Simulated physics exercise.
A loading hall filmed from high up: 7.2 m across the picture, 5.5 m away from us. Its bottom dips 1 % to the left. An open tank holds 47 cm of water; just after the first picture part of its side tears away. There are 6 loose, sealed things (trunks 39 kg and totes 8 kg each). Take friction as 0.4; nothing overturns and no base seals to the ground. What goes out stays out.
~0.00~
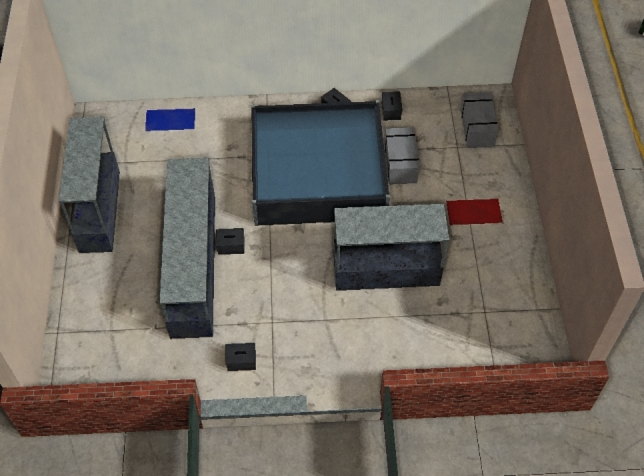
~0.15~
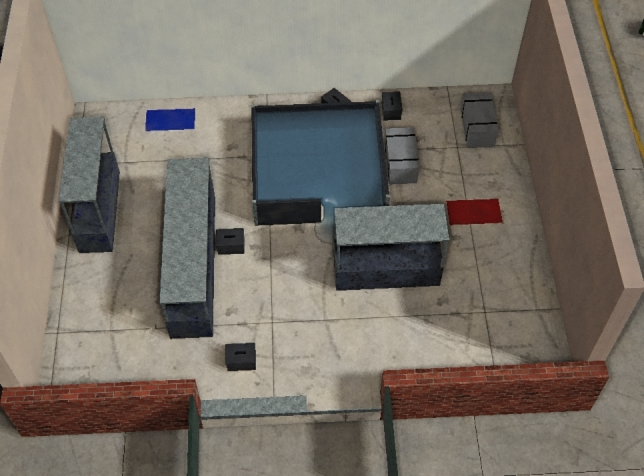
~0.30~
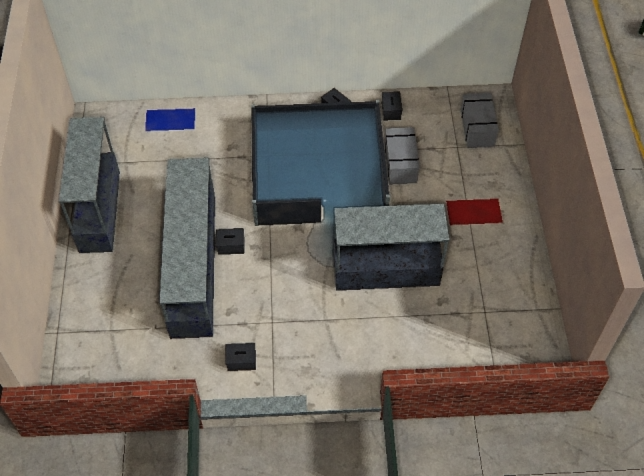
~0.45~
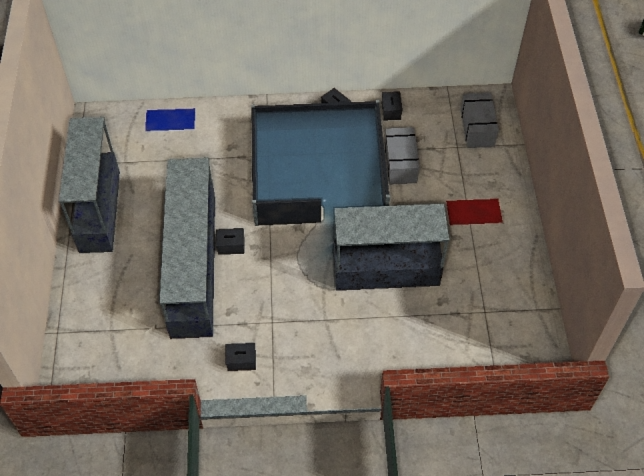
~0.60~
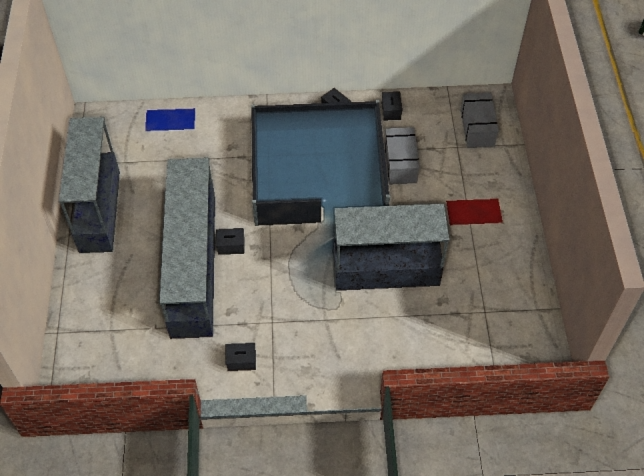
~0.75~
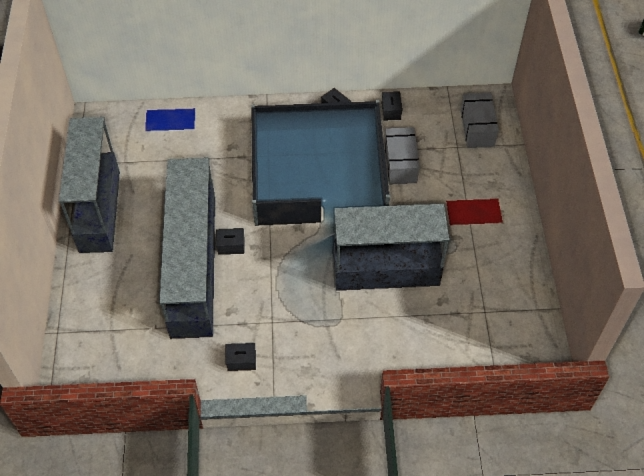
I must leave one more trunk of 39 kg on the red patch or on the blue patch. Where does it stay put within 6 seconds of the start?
The blue one is safe.
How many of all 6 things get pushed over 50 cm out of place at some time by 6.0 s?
That makes 3.
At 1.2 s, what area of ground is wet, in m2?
Some 9.0 m2.
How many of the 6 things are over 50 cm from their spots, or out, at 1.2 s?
0 of them.
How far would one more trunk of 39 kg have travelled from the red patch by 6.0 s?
About 100 cm.
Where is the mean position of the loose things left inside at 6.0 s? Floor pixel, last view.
Near (361, 144).
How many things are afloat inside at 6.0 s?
0 of them.
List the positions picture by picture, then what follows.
The first frame shows a trunk at (481, 112), on the bottom; a tote at (230, 237), on the bottom; the red patch at (474, 212); the blue patch at (170, 120); 3.3 m2 under water; 0 of 6 have shifted.
The second frame shows a trunk at (481, 112), on the bottom; a tote at (230, 237), on the bottom; the red patch at (474, 212); the blue patch at (170, 120); water covers 3.7 m2; 0 of 6 have shifted.
The third frame shows a trunk at (481, 112) rests on the ground; a tote at (230, 237), on the bottom; the red patch at (474, 212); the blue patch at (170, 120); 4.1 m2 under water; 0 of 6 have shifted.
The fourth frame shows a trunk at (481, 112) rests on the ground; a tote at (230, 237), on the bottom; the red patch at (474, 212); the blue patch at (170, 120); water covers 4.4 m2; 0 of 6 have shifted.
The fifth frame shows a trunk at (481, 112) rests on the ground; a tote at (230, 237), on the bottom; the red patch at (474, 212); the blue patch at (170, 120); water covers 4.8 m2; 0 of 6 have shifted.
The sixth frame shows a trunk at (481, 112) rests on the ground; a tote at (230, 237), on the bottom; the red patch at (474, 212); the blue patch at (170, 120); water covers 5.2 m2; 0 of 6 have shifted.
After 1.2 s on red it would be 0 cm off in 3 cm of water; on blue it would be 0 cm off in 0 cm of water.
After 2.7 s on red it would be 68 cm off in 7 cm of water; on blue it would be 0 cm off in 0 cm of water.
After 4.2 s on red it would be 105 cm off in 6 cm of water; on blue it would be 0 cm off in 1 cm of water.
After 6.0 s on red it would be 105 cm off in 5 cm of water; on blue it would be 0 cm off in 2 cm of water.
